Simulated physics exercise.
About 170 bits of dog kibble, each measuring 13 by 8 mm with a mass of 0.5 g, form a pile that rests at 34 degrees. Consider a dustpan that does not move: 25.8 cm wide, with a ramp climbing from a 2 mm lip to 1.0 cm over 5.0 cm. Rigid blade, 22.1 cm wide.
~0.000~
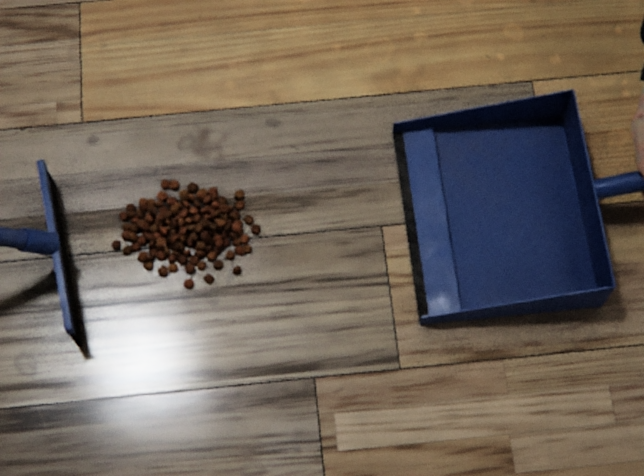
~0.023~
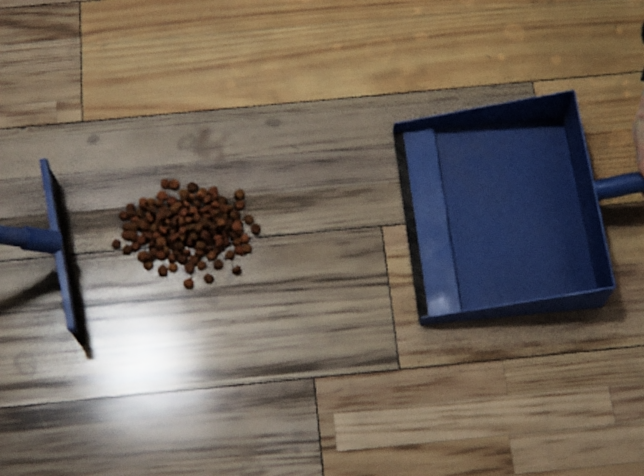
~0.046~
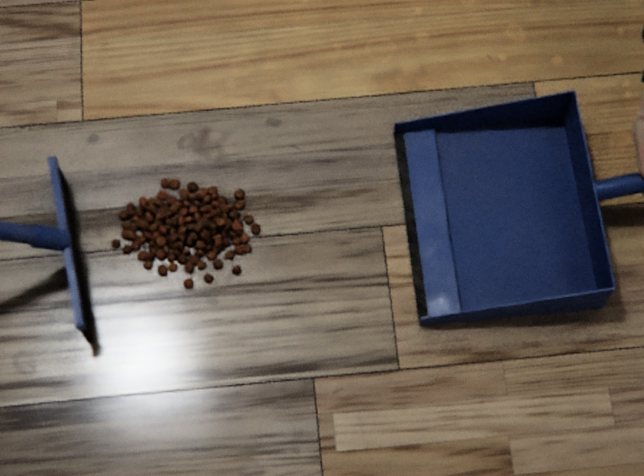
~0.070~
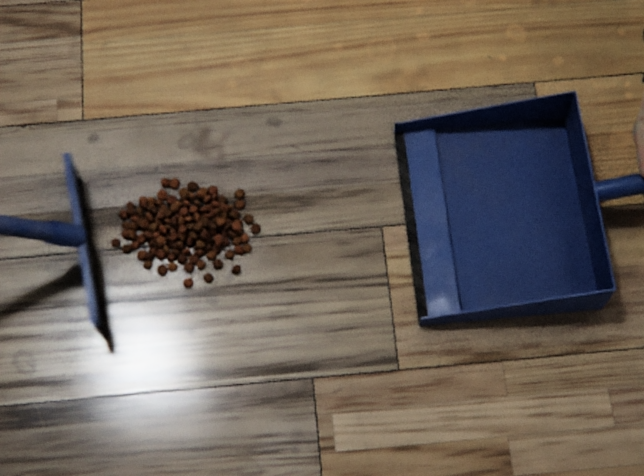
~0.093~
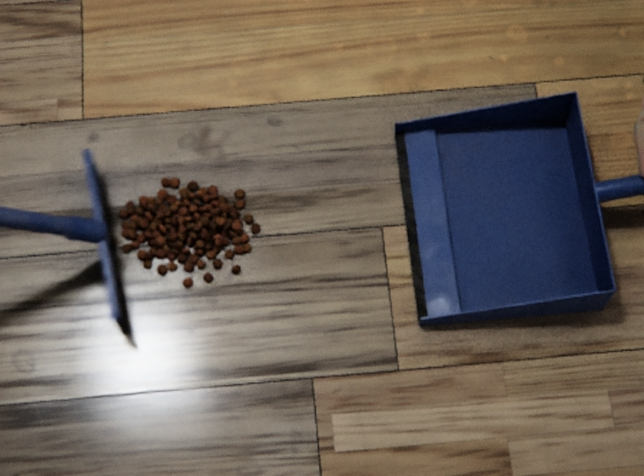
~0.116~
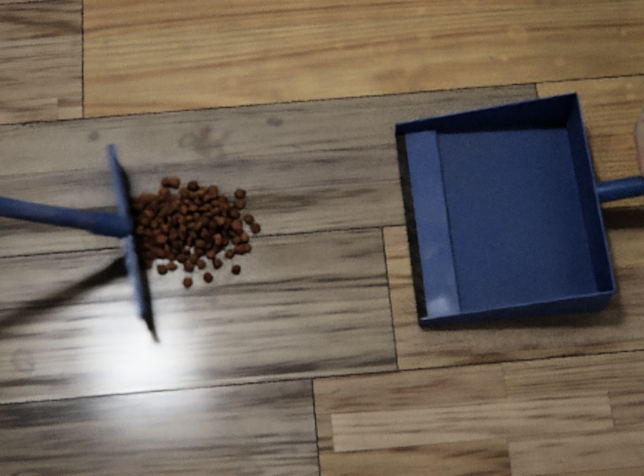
At first, a blue blade on a handle stands to the left of a loose pile of brown kibble on a wooden floor, with a blue dustpan at the right. The blade slides rightward, slowly and then faster, and presses into the pile's left edge while the dustpan stays still.
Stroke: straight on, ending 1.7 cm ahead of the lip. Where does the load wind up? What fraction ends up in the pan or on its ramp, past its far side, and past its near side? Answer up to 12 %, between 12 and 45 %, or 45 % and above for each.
In the pan or on its ramp: 45 % or more; past the pan's far side: Between 12 and 45 %; past the pan's near side: Up to 12 %.
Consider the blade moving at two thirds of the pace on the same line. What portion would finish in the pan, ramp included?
About 40 %.
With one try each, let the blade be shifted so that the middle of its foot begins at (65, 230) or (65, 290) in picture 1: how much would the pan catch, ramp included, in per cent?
55 and 55 per cent, roughly.
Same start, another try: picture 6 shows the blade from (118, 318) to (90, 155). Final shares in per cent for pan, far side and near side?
Final per cent - pan 40, far 15, near 0.
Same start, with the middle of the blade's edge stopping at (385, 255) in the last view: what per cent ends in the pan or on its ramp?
I'd expect around 55 per cent.
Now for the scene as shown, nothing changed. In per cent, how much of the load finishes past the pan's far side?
I'd say around 20 percent.
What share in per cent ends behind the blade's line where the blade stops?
Estimate: Near 0 %.
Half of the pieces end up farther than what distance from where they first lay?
32 cm, roughly.
After 0.24 s, middle of the blade 18 cm from the lip; 0 % over the lip, far side 5 %, near side 0 %.
After 0.33 s, middle of the blade 7 cm from the lip; 0 % over the lip, far side 15 %, near side 0 %.
After 0.55 s, middle of the blade 3 cm from the lip; 60 % over the lip, far side 20 %, near side 0 %.
At rest (1.2 s), pan 60 %, far side 20 %, near side 0 %, in front of the lip or behind the blade 20 %.
